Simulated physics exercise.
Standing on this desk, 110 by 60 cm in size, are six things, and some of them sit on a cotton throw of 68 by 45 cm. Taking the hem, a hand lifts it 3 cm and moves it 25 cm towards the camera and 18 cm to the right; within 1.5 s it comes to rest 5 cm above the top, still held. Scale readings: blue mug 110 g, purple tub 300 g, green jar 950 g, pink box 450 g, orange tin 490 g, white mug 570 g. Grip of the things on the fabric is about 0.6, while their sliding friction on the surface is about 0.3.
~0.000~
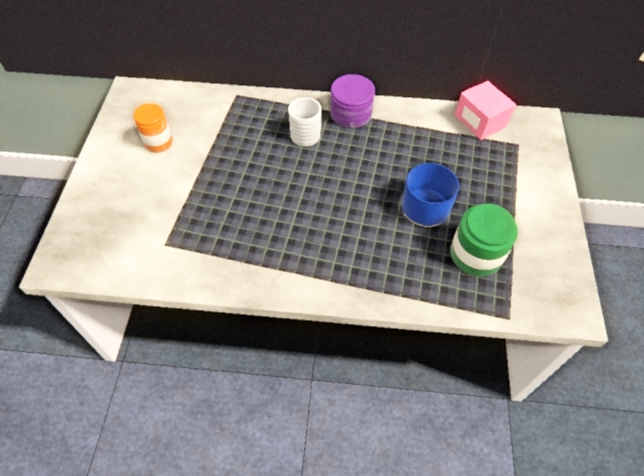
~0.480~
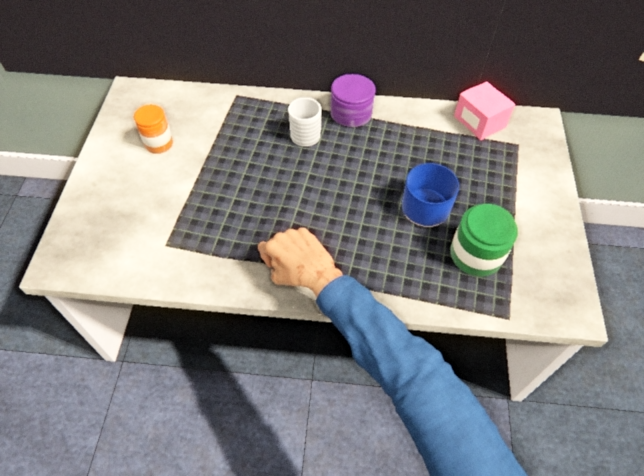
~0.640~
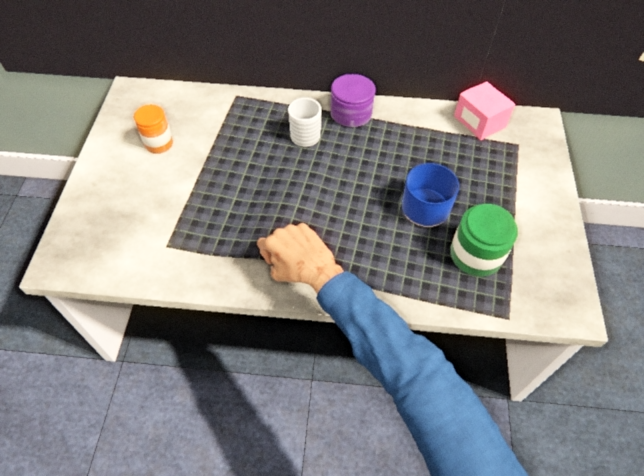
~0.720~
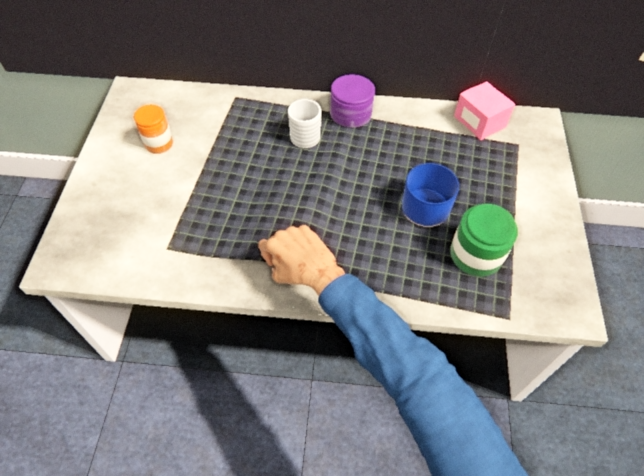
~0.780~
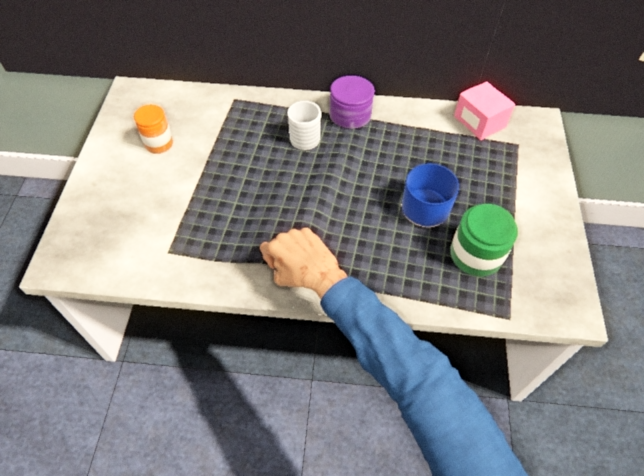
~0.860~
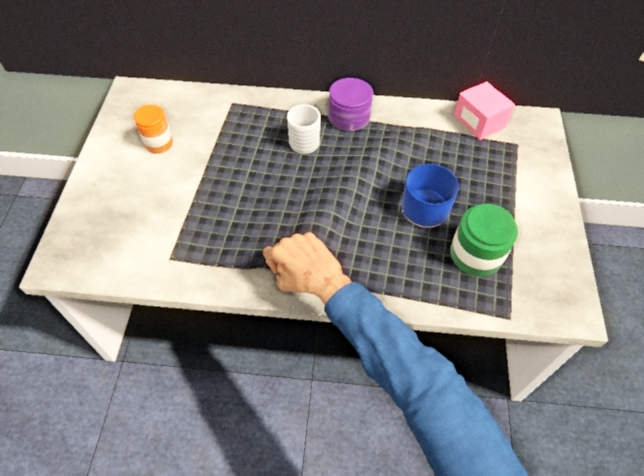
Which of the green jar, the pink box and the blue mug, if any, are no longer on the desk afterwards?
As I see it, I think the green jar will hold out up there, I think the pink box will hold out up there, I think the blue mug will hold out up there.
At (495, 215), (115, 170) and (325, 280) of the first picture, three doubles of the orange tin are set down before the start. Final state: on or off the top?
In turn: Stays on, stays on, drops off.
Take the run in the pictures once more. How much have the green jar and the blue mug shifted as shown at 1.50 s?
Estimate: Green jar near 0 cm, blue mug near 6 cm.
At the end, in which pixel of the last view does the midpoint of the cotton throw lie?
Midpoint, last view: Approx. (373, 255).
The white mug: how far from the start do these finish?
For the white mug, I get 30 cm from where it started.
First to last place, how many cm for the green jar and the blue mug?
The green jar ends 2 cm from where it began, and the blue mug ends 10 cm from where it began.
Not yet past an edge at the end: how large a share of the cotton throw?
Some 75 in a hundred.
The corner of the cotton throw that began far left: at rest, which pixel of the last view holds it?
It settles at roughly (198, 225).
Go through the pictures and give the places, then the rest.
The first frame shows green jar (492, 223); pink box (489, 99); blue mug (433, 183); cotton throw corners (164, 246) (236, 95) (519, 145) (510, 321).
The second frame shows cotton throw corners (165, 246) (236, 95); grip (273, 265).
The third frame shows cotton throw corners (166, 247) (236, 96); grip (272, 262).
The fourth frame shows cotton throw corners (166, 250) (235, 97); grip (273, 264).
The fifth frame shows white mug (304, 112); cotton throw corners (168, 253) (234, 99); grip (275, 266).
The sixth frame shows green jar (492, 223); pink box (488, 99); blue mug (432, 184); cotton throw corners (169, 260) (232, 103) (518, 144) (511, 321); grip (278, 271).
At 1.2 s, 100 % of the cotton throw is still over the top; pink box 4 cm off its start, blue mug 2 cm off its start, white mug 9 cm off its start.
At 1.5 s, 90 % of the cotton throw is still over the top; blue mug 6 cm off its start, pink box 5 cm off its start, white mug 19 cm off its start.
At 1.8 s, 80 % of the cotton throw is still over the top; blue mug 10 cm off its start at (424, 220), pink box 8 cm off its start at (462, 113), green jar 1 cm off its start at (498, 226).
At 2.1 s, 75 % of the cotton throw is still over the top; blue mug 12 cm off its start, pink box 10 cm off its start, green jar 2 cm off its start.
At 3.7 s, 75 % of the cotton throw is still over the top; blue mug 12 cm off its start at (425, 230), pink box 10 cm off its start at (453, 115), green jar 2 cm off its start at (499, 227), white mug 32 cm off its start at (302, 230).
